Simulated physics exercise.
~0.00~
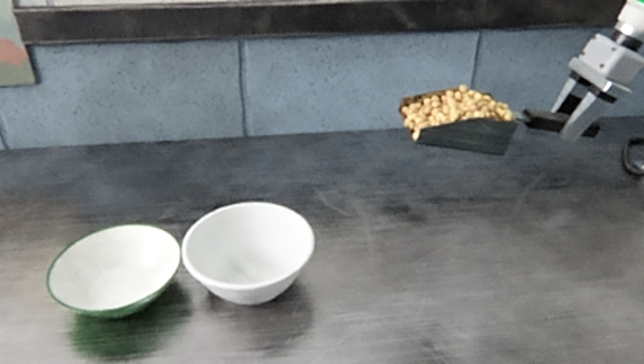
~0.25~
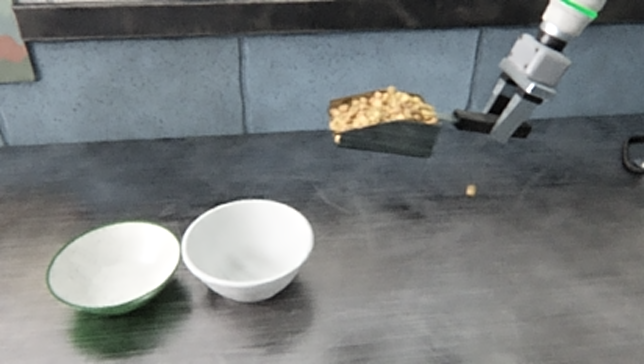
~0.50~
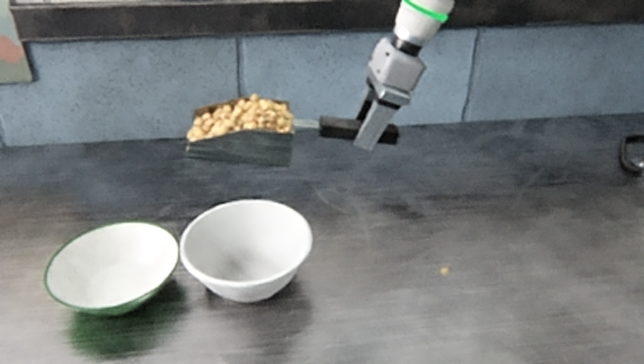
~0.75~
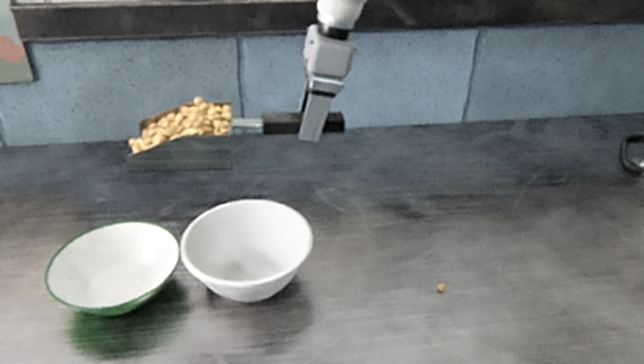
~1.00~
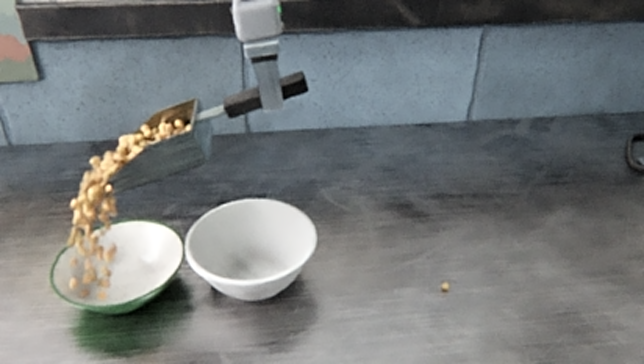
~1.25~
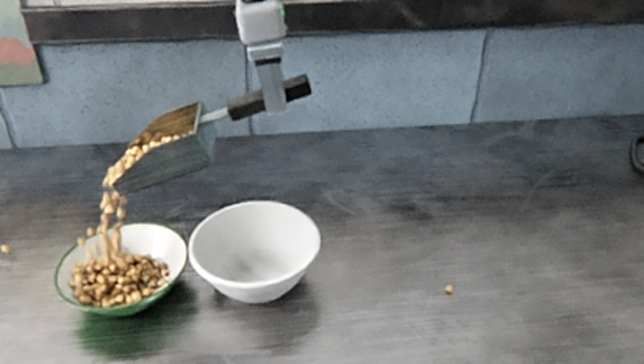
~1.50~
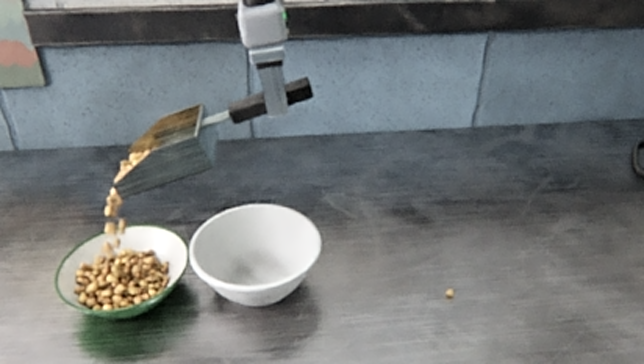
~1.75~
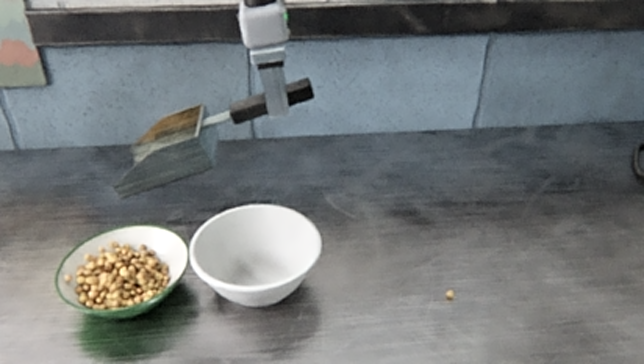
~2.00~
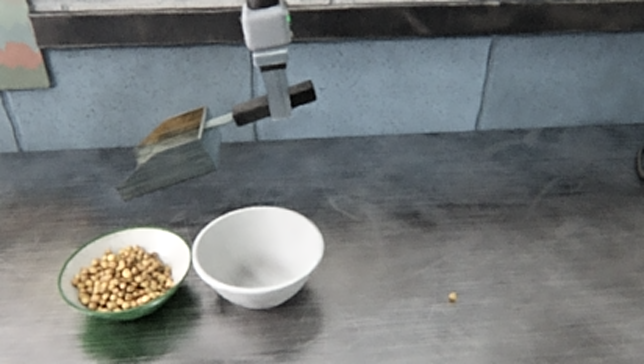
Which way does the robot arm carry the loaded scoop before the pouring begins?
It carries the scoop to the left, from the right side of the table towards the bowls.
